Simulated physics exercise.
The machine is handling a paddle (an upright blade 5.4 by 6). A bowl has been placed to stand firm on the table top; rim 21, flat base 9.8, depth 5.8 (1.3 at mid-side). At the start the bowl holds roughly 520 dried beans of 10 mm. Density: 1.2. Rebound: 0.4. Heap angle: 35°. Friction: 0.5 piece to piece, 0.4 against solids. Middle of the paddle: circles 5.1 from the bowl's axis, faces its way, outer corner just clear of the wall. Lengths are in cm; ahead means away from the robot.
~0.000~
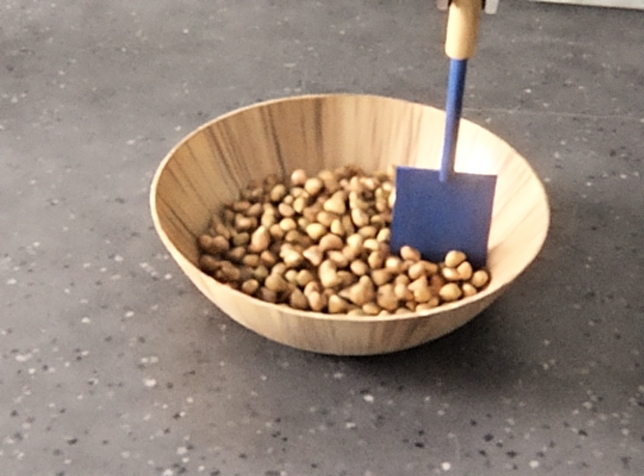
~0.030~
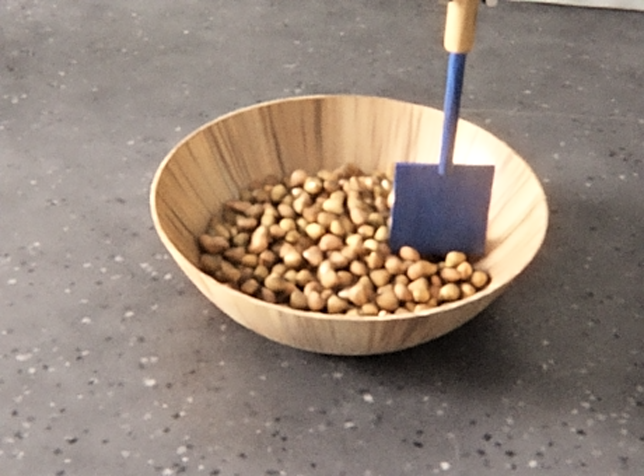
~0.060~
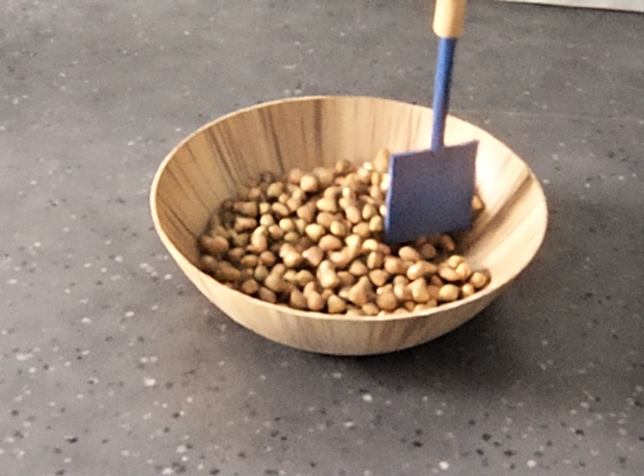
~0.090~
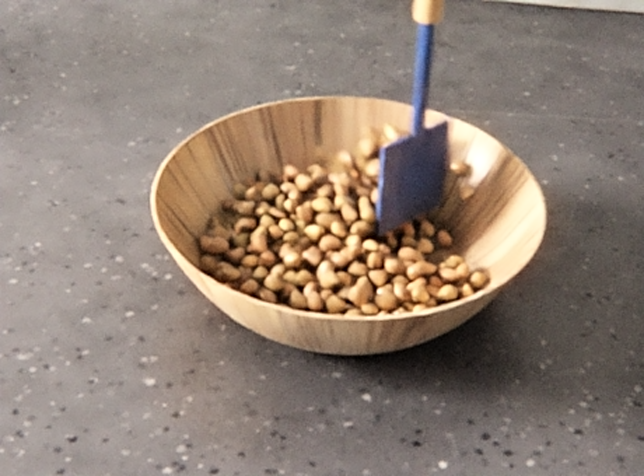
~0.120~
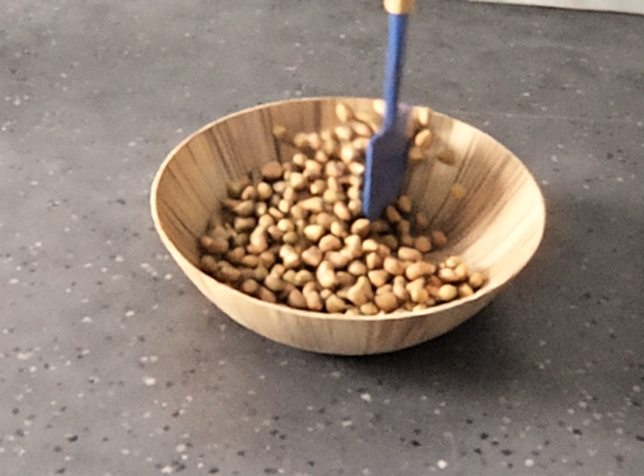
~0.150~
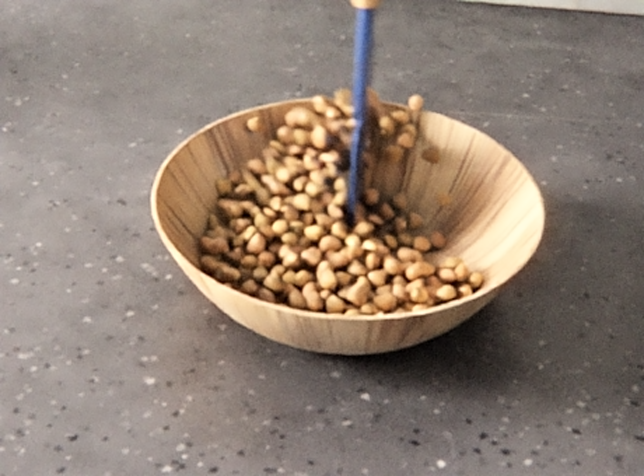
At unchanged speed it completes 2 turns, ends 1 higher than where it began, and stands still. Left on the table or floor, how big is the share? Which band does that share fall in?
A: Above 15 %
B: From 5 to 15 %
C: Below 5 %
Answer: A.
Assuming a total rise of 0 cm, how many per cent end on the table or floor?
That works out to some 40 per cent.
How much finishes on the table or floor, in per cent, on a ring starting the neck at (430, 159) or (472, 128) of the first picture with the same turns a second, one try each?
Around 10 per cent on the first try, around 5 per cent on the second.
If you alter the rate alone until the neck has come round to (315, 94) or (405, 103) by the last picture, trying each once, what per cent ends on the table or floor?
Around 35 and 5 percent, in that order.
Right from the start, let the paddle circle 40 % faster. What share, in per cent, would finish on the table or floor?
Then roughly 35 %.
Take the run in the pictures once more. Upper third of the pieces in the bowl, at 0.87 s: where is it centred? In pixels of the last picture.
In the last picture it sits around (251, 280).
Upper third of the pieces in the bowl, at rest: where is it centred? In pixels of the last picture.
It is centred around (359, 248).
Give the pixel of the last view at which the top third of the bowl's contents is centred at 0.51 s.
The upper third is centred close to (473, 247).
By 0.51 s, 336° round, highest piece 8 above the table; 436 in the bowl, 60 on the table or floor, 23 in flight or on the tool.
By 0.87 s, 223° round, highest piece 8 above the table; 389 in the bowl, 124 on the table or floor, 6 in flight or on the tool.
By 1.25 s, 0° round, highest piece 4 above the table; 383 in the bowl, 136 on the table or floor.
By 1.95 s, 0° round, highest piece 4 above the table; 383 in the bowl, 136 on the table or floor.
Final count, 383 in the bowl, 136 on the table or floor. That is 26 % on the table or floor.
